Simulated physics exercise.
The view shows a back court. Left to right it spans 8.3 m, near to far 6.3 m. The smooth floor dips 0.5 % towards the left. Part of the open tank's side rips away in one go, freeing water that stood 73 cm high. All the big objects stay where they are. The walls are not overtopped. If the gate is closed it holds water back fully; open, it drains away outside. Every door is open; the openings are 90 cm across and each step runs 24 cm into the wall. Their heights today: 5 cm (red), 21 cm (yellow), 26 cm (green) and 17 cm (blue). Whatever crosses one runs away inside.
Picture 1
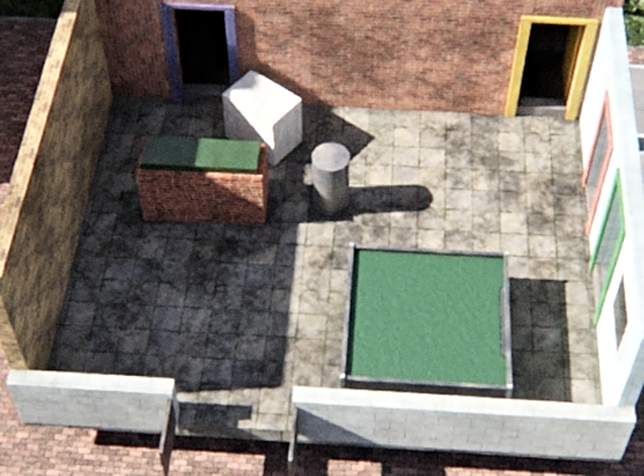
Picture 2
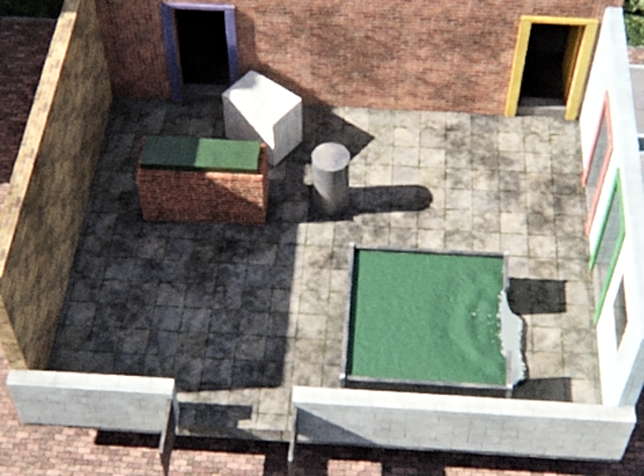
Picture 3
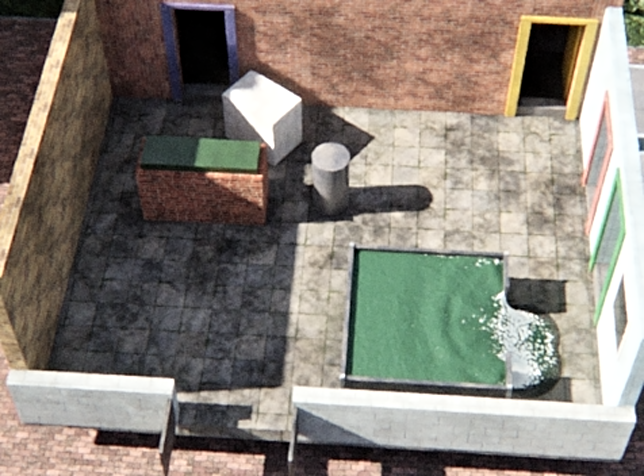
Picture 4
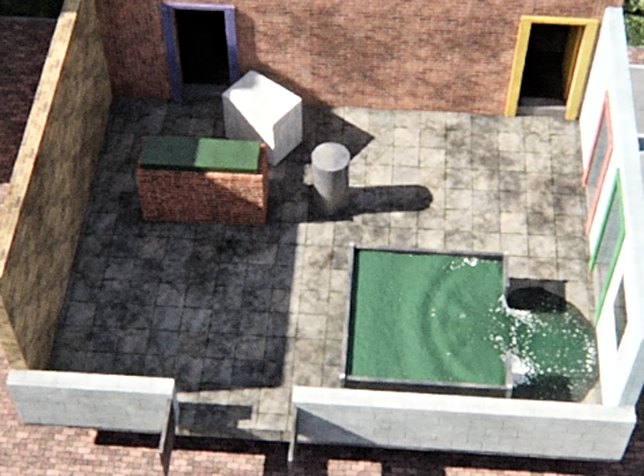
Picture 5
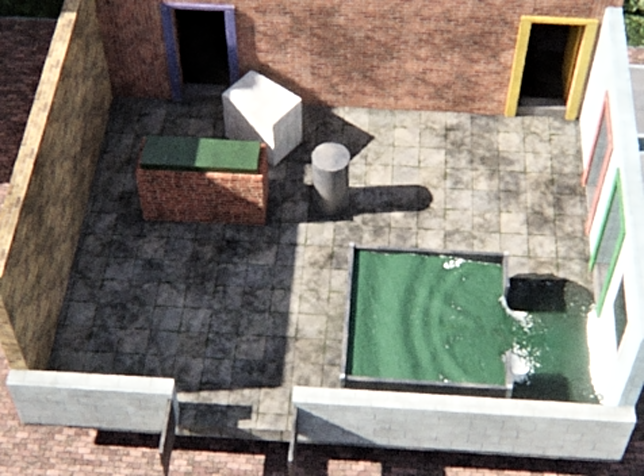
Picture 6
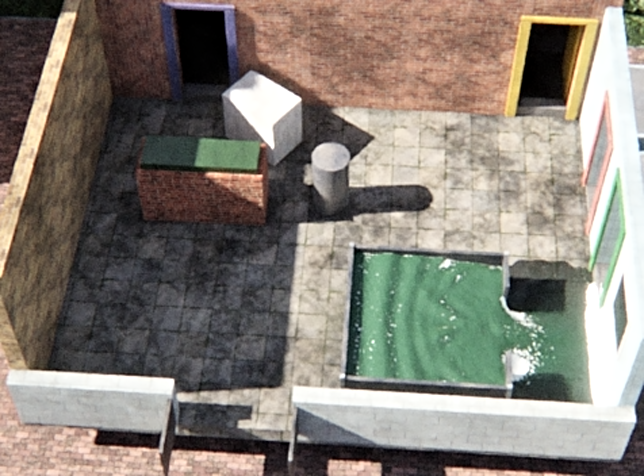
A square tank of green water stands at the lower right of a walled, paved court, seen from high above by a camera that stays still. A grey cylinder, a tilted white block and a green-topped brick box stand beyond it, with purple-framed and yellow-framed doorways behind. The tank's right side opens, and water gushes out foaming, spreads to the white right-hand wall, and ripples cross the tank.
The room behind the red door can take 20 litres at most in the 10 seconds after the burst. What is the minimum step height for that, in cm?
Some 5.5 cm above the ground.
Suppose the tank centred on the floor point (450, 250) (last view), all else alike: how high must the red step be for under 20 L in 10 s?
Some 28 cm.
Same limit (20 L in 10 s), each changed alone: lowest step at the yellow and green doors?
Roughly 22 cm at yellow and 30 cm at green.
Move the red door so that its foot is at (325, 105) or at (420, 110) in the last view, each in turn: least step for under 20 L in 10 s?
About 14.5 and 10.0 cm.
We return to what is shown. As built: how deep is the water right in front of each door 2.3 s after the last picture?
Depths in cm: Red 9, yellow 23, green 28, blue 0.
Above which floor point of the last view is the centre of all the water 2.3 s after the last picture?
Near (473, 325).
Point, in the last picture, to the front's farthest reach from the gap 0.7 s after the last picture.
At about (586, 196).
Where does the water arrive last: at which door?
The blue one.
Then, 0.7 s after the last picture water covers 10 % of the floor, deepest (63 cm) near (606, 434); 5 cm at the red door, 0 litres in over its 5 cm step.
Then, 2.3 s after the last picture water covers 35 % of the floor, deepest (42 cm) near (518, 418); 9 cm at the red door, 3 litres in over its 5 cm step.
Then, 9.3 s after the last picture water covers 90 % of the floor, deepest (18 cm) near (282, 126); 5 cm at the red door, 25 litres in over its 5 cm step.
At the red door as built, the water peaked near 9 cm, 3.7 s after the last picture.
Run again over the same 10 s with other heights there, 31 litres in over 4.5 cm, 10 litres over 6.5 cm. The limit of 20 litres is kept from about 5.5 cm up.
